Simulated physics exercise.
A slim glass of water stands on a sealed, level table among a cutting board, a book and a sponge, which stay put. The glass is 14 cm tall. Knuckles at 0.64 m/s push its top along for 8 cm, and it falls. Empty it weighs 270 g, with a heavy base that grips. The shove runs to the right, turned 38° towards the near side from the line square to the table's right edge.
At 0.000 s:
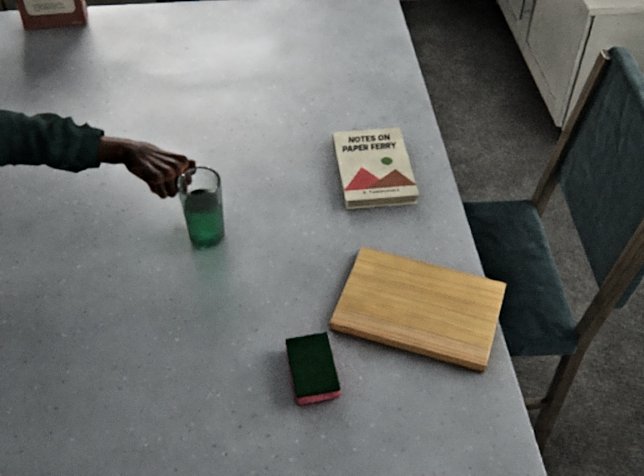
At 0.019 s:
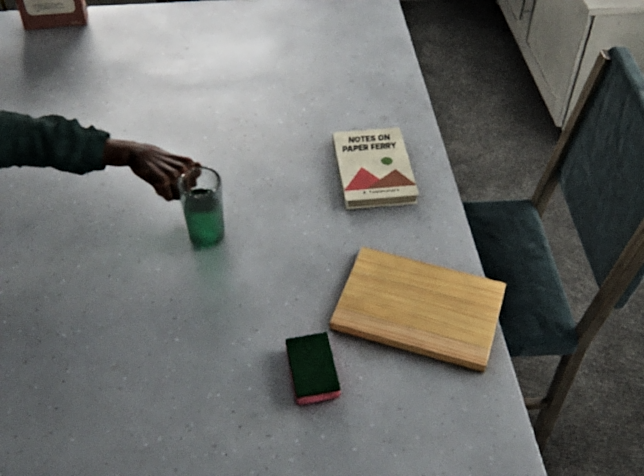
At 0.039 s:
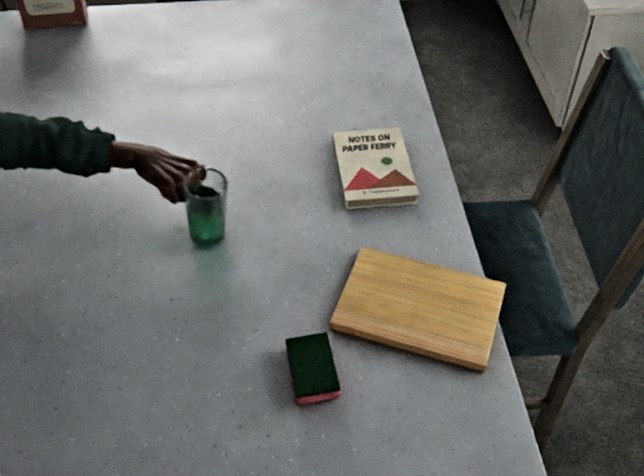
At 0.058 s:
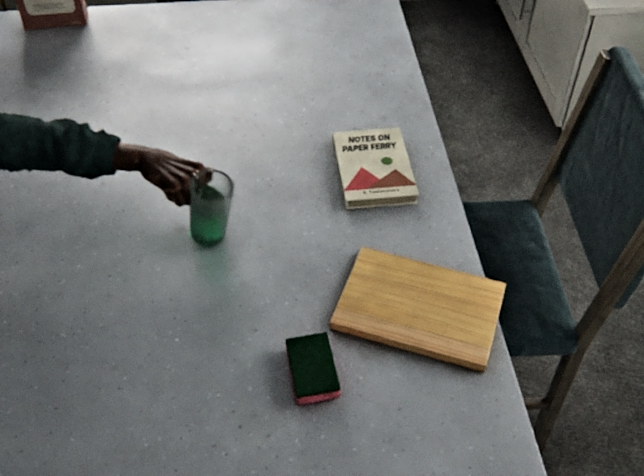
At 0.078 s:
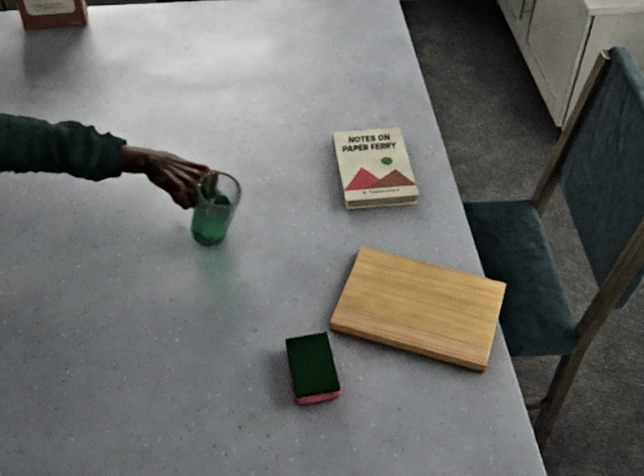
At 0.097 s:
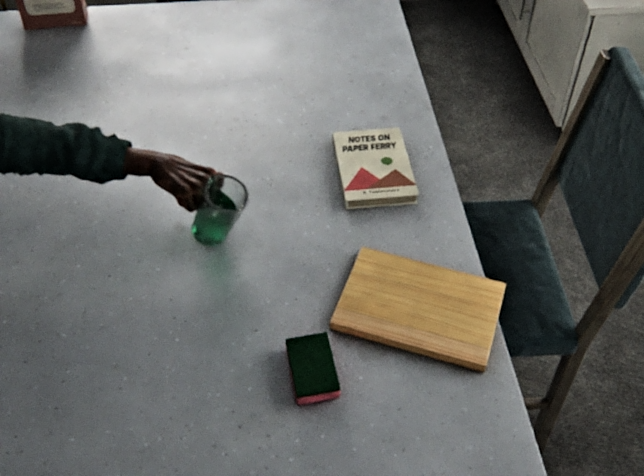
A hand in a dark green sleeve pushing the top of a glass of green liquid, tilting it rightward on a grey table.
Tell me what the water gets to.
Cutting board: Ends up wet; book: Gets wet; sponge: Gets wet.
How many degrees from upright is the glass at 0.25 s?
It is at some 78°.
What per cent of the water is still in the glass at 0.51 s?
Some 32 per cent.
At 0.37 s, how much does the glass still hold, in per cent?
Near 58 in a hundred.
Then, 0.25 s in, the tilt is 79° and 100 per cent is in the glass, 0 has run off the table; wet so far, nothing.
Then, 0.37 s in, the tilt is 88° and 58 per cent is in the glass, 0 has run off the table; wet so far, cutting board.
Then, 0.51 s in, the tilt is 88° and 31 per cent is in the glass, 0 has run off the table; wet so far, cutting board, sponge.
Then, 0.75 s in, the tilt is 88° and 17 per cent is in the glass, 1 has run off the table; wet so far, cutting board, book, sponge.
Finally, 7 per cent is in the glass, 3 has run off the table; wet so far, cutting board, book, sponge.
